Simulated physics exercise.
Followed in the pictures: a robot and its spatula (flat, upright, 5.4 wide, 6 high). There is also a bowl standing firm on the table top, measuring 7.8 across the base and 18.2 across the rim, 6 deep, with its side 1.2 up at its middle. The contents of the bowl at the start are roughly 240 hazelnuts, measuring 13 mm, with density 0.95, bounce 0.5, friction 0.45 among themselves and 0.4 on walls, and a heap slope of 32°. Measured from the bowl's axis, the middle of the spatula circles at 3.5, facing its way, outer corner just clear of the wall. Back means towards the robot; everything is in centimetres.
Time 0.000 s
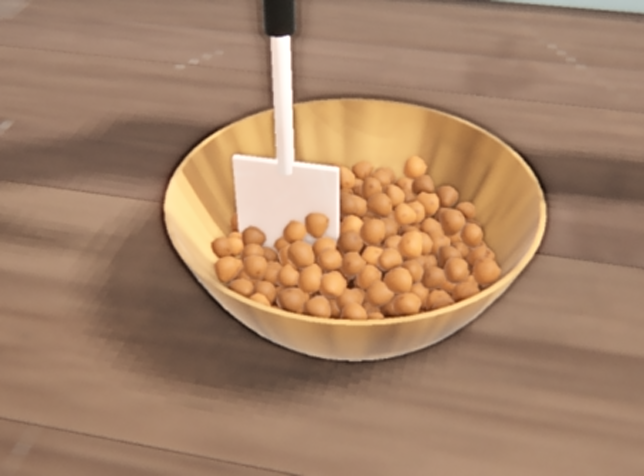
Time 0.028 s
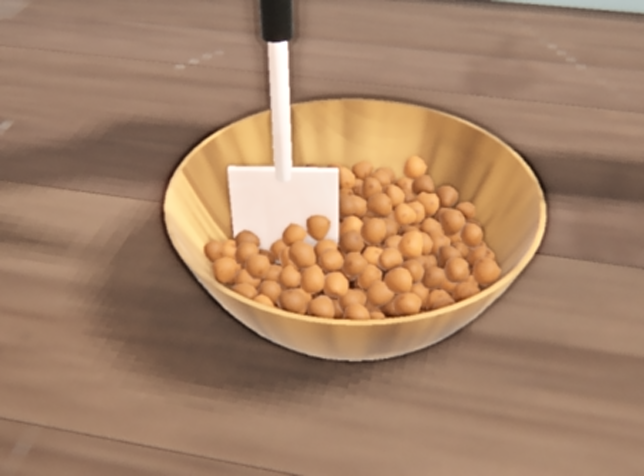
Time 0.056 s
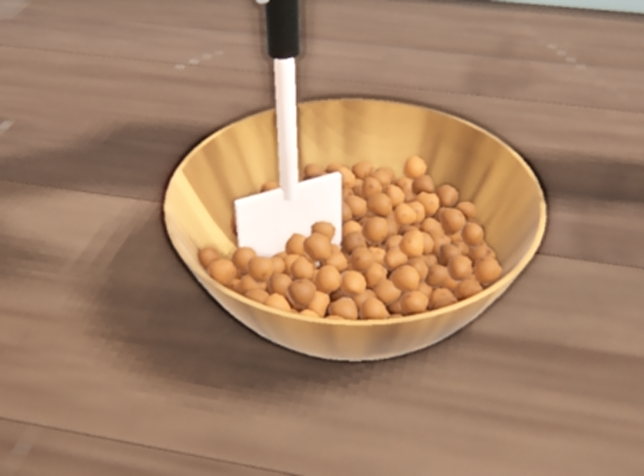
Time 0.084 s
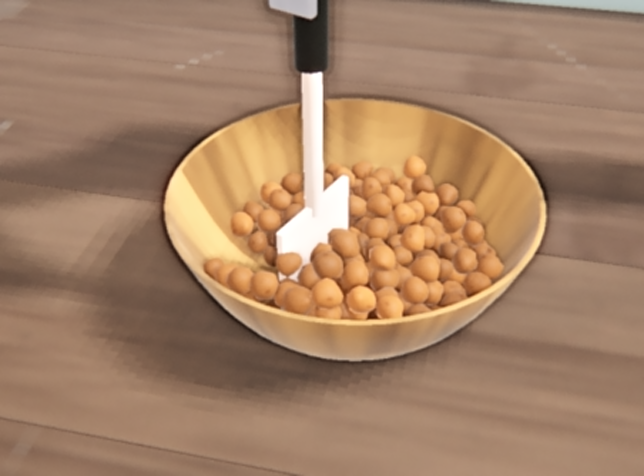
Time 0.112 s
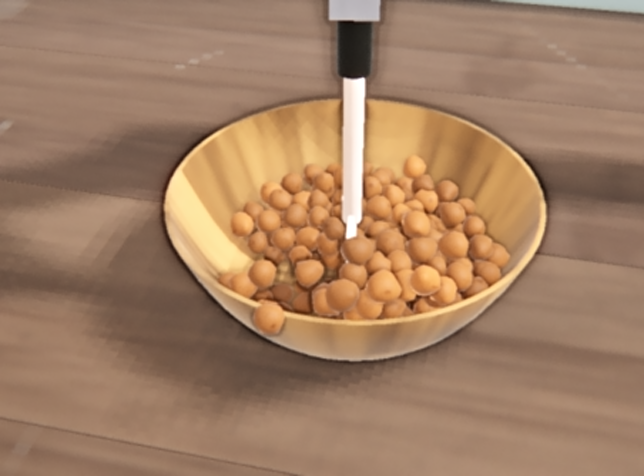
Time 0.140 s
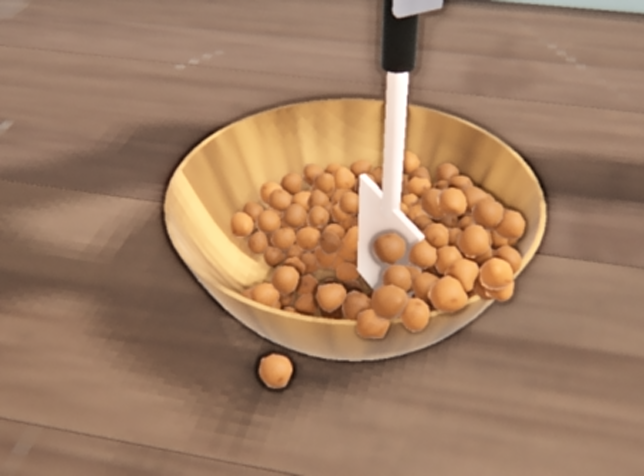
A robot's white spatula lowers slightly into a wooden bowl of hazelnuts, then sweeps through them from left to right, turning as it goes, pushing nuts toward the right side while one drops over the front rim onto the table.
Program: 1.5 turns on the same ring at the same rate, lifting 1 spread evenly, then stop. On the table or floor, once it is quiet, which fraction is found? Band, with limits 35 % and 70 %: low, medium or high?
Medium.
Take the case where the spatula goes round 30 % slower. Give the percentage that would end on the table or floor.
Roughly 30 per cent.
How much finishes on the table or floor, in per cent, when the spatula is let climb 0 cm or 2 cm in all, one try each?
I'd say some 55 per cent, and some 40 per cent.
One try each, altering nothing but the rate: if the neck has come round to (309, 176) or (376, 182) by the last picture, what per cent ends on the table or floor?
Close to 15 and 40 in a hundred.
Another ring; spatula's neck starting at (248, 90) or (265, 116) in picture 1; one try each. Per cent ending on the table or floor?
Roughly 15 and 45 per cent.
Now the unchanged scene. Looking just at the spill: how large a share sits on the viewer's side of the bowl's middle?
Result: Roughly 40 %.
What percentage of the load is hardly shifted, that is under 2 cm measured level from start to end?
Roughly 0 percent of the load.
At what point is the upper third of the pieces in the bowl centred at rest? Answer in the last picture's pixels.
The centre is near pixel (427, 229).
After 0.28 s, 285° round, highest piece 10 above the table; 176 in the bowl, 16 on the table or floor, 51 in flight or on the tool.
After 0.43 s, 81° round, highest piece 9 above the table; 139 in the bowl, 74 on the table or floor, 30 in flight or on the tool.
After 0.70 s, 180° round, highest piece 5 above the table; 122 in the bowl, 120 on the table or floor, 1 in flight or on the tool.
After 1.40 s, 180° round, highest piece 5 above the table; 122 in the bowl, 121 on the table or floor.
In the end, 122 in the bowl, 121 on the table or floor. That is 50 % on the table or floor.
